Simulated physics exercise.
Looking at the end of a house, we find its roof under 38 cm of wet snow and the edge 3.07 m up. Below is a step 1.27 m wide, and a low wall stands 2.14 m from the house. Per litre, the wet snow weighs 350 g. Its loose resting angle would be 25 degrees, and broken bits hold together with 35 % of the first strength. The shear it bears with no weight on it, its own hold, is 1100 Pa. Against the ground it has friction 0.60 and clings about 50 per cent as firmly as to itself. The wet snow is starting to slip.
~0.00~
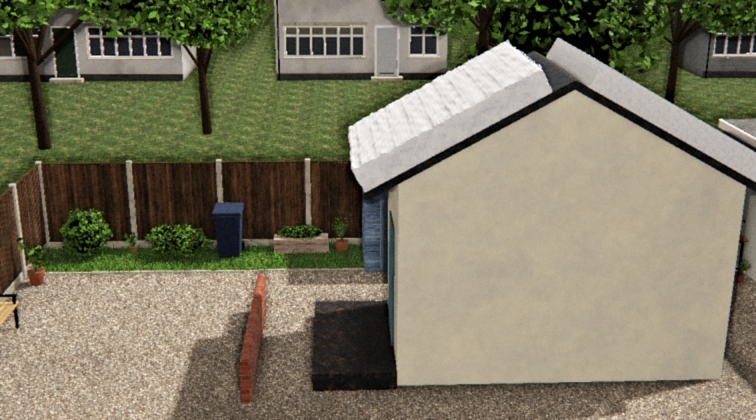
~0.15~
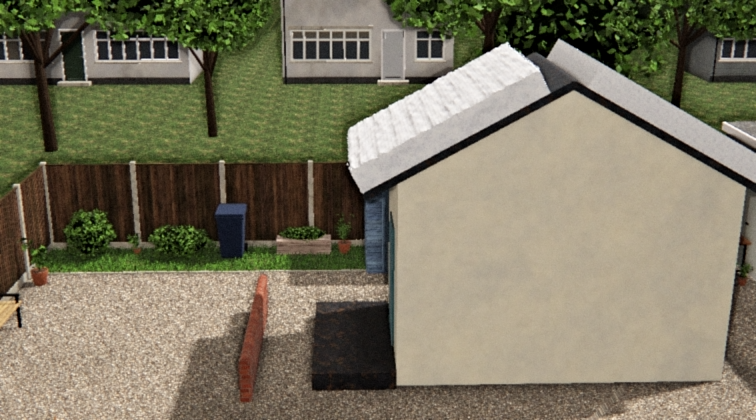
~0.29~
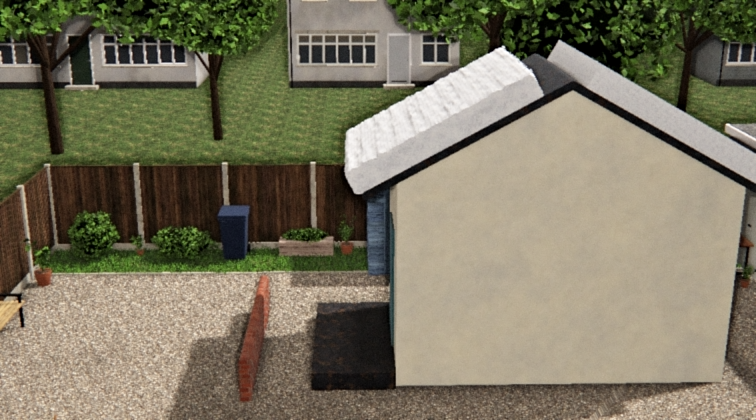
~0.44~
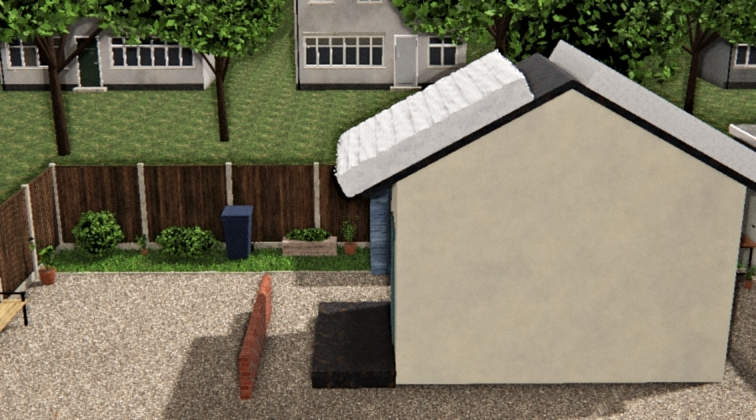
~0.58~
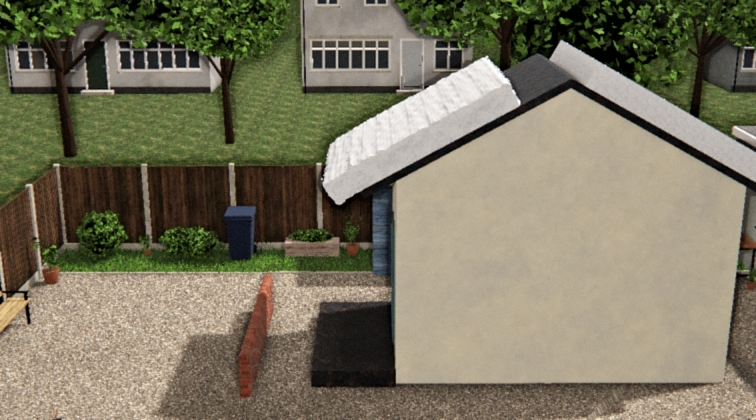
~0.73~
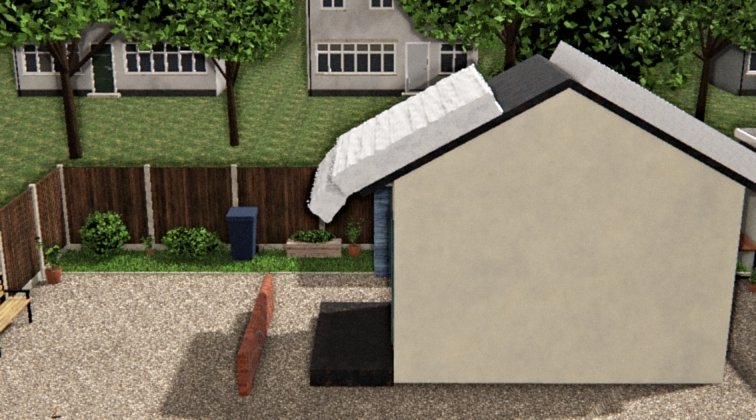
A thick slab of white snow lies on the left slope of a pale cream house's roof, seen from slightly above and facing the end wall. A dark step and low red brick wall stand on gravel to the left, before a blue bin, shrubs, brown fence and lawn. The snow slides leftward down the slope, baring dark roof, its lower edge bending past the eaves, as the view shifts slightly.
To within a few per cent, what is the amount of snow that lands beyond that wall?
54 %.
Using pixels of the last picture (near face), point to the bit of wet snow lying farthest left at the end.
Close to pixel (64, 384).
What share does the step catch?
About 1 %.
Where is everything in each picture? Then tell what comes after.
The first frame shows foremost bit of the wet snow at (354, 173), 2 % of it past the eaves, in one piece.
The second frame shows foremost bit of the wet snow at (352, 174), its middle shifted 2.5 cm, 3 % of it past the eaves, in one piece.
The third frame shows foremost bit of the wet snow at (346, 177), its middle shifted 10 cm, 6 % of it past the eaves, in one piece.
The fourth frame shows foremost bit of the wet snow at (338, 180), its middle shifted 24 cm, 10 % of it past the eaves, in one piece.
The fifth frame shows foremost bit of the wet snow at (325, 189), its middle shifted 44 cm, 17 % of it past the eaves, in one piece.
The sixth frame shows foremost bit of the wet snow at (310, 206), its middle shifted 70 cm, 26 % of it past the eaves, cracking.
After 1.14 s, 67 % is still on the roof and 0 % is past the low wall.
After 1.63 s, 4 % is still on the roof and 8 % is past the low wall.
After 2.11 s, none is still on the roof and 54 % is past the low wall.
After 2.60 s, none is still on the roof and 54 % is past the low wall.
After 3.00 s, none is still on the roof and 54 % is past the low wall.
